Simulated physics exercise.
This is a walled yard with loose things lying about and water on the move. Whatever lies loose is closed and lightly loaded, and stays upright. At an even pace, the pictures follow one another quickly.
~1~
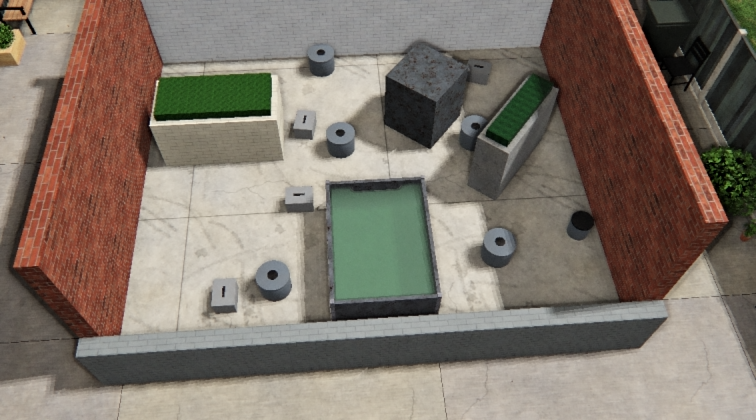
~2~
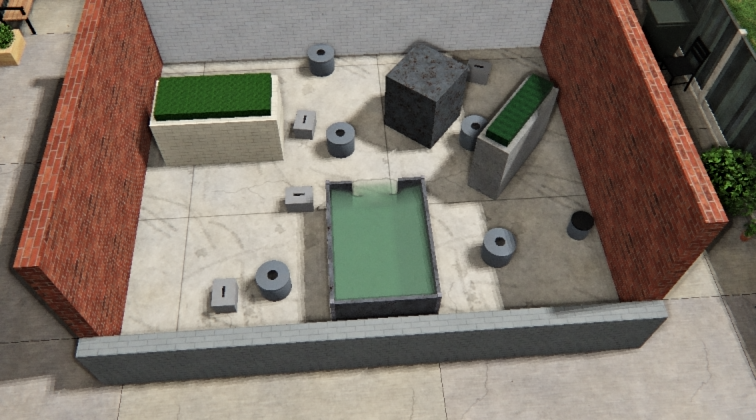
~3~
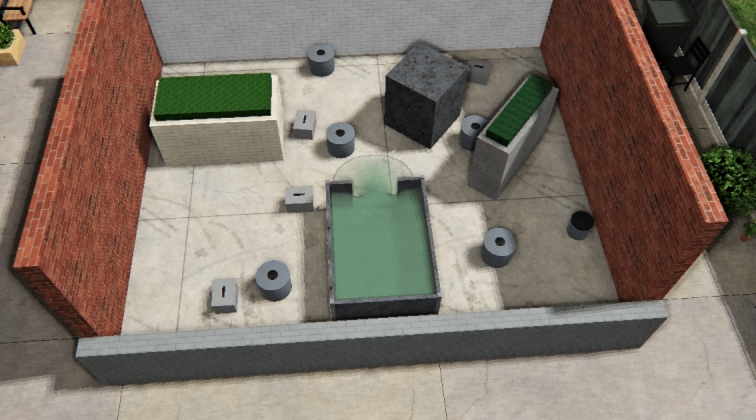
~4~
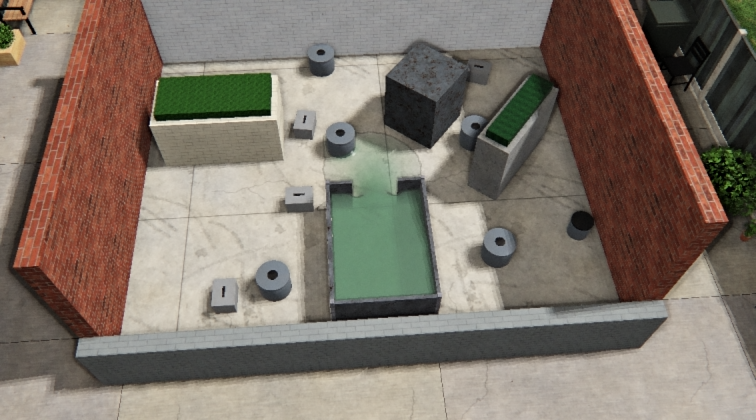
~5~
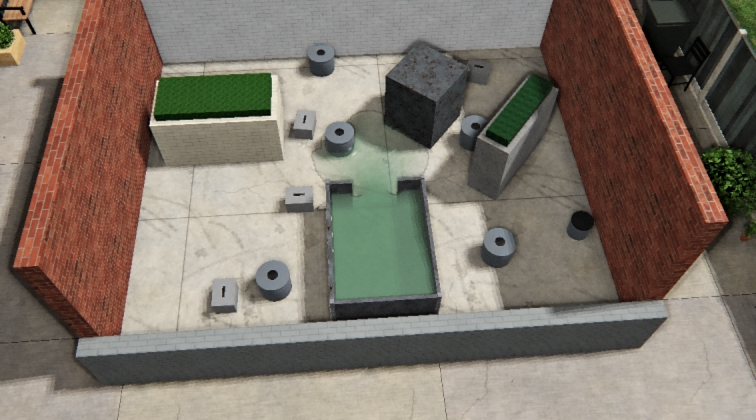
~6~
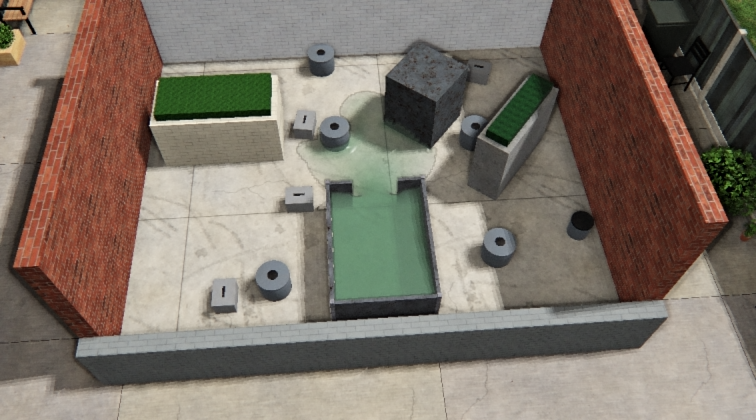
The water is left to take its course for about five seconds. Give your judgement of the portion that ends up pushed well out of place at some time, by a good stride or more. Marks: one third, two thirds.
It sits mid-range.
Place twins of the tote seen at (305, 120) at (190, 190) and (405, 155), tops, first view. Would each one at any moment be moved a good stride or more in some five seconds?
In order: Hardly budges, then shoved clear.
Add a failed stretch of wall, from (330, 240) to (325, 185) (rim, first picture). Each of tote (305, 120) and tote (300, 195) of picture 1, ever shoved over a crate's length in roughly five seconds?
Lab note - in sequence: Never that far; made it that far.
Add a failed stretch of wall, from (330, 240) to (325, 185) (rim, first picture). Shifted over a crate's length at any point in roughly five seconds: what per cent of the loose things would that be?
I'd guess around 10 percent of them.
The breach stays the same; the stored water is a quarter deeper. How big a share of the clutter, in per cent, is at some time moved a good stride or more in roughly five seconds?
Near 40 % of the lot.
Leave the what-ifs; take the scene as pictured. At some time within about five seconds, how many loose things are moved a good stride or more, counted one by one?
The count is 4.
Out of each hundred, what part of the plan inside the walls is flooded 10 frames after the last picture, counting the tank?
It comes to some 30 in a hundred.
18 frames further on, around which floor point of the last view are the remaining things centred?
Roughly (347, 166).
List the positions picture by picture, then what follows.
A tub at (340, 133) rests on the ground; a tote at (305, 120), on the bottom; 0 of 10 have shifted, in the first picture.
A tub at (340, 133) rests on the ground; a tote at (305, 120) rests on the ground; 0 of 10 have shifted, in the second picture.
A tub at (340, 133), on the bottom; a tote at (305, 120) rests on the ground; 0 of 10 have shifted, in the third picture.
A tub at (340, 133), on the bottom; a tote at (305, 120) rests on the ground; 0 of 10 have shifted, in the fourth picture.
A tub at (339, 132), on the bottom; a tote at (305, 120), on the bottom; 0 of 10 have shifted, in the fifth picture.
A tub at (335, 127), on the bottom, close to its start; a tote at (305, 120), on the bottom; 1 of 10 have shifted, in the sixth picture.
A moment on, 1 of 10 are well off their spots; 0 afloat.
Next, 2 of 10 are well off their spots; 2 afloat.
Later, 4 of 10 are well off their spots; 1 afloat.
In the end, 4 of 10 are well off their spots, and 4 have been at some point; 2 afloat.
